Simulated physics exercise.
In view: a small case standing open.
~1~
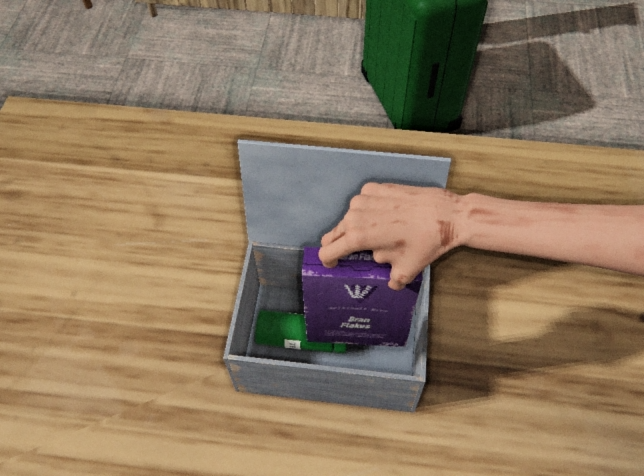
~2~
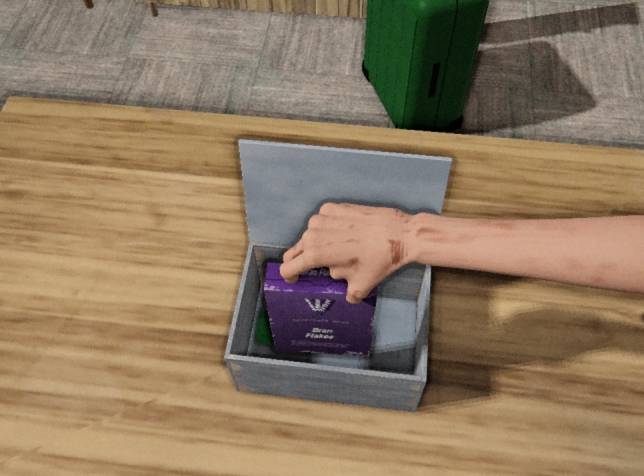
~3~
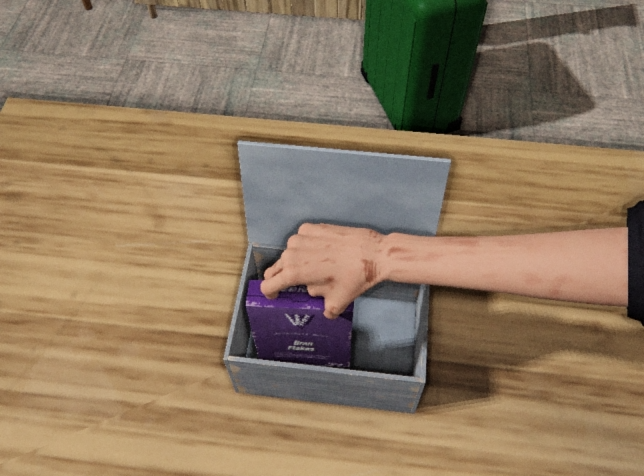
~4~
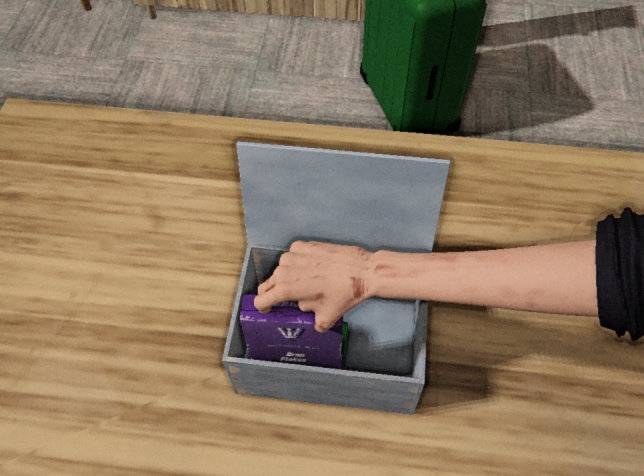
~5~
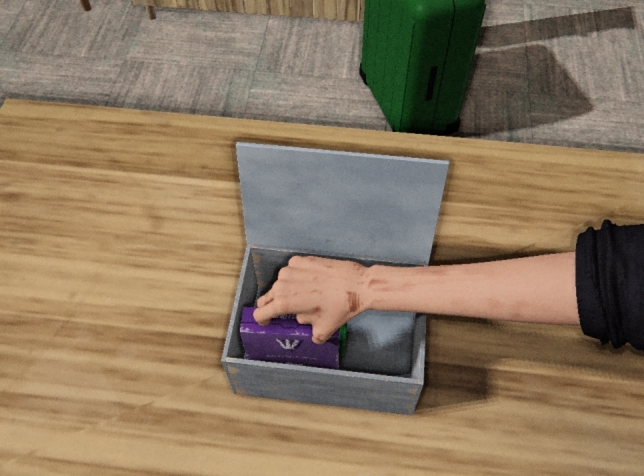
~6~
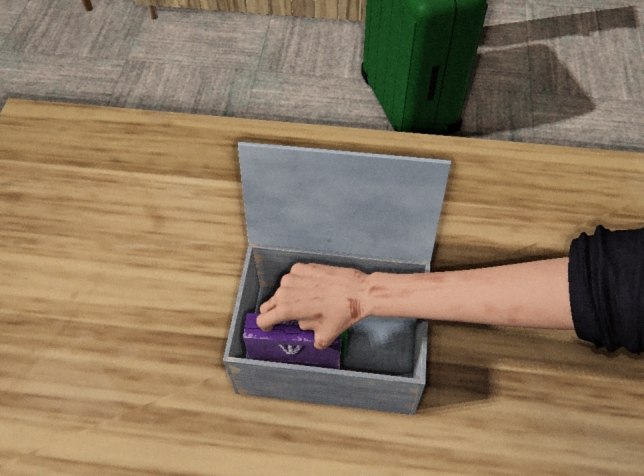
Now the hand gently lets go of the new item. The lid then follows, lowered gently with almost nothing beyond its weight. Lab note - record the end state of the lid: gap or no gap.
End state: Gap.
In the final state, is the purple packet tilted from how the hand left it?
Result: The purple packet remains as it was set.
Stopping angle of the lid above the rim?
Some 20 degrees above the rim, more or less.
Then, 1.40 s past the last view, lid 76° above the rim.
Then, 1.70 s past the last view, lid 45° above the rim.
Finally, lid 22° above the rim; both still in place. Final places as the last picture's camera would see them, purple packet near (296, 354).
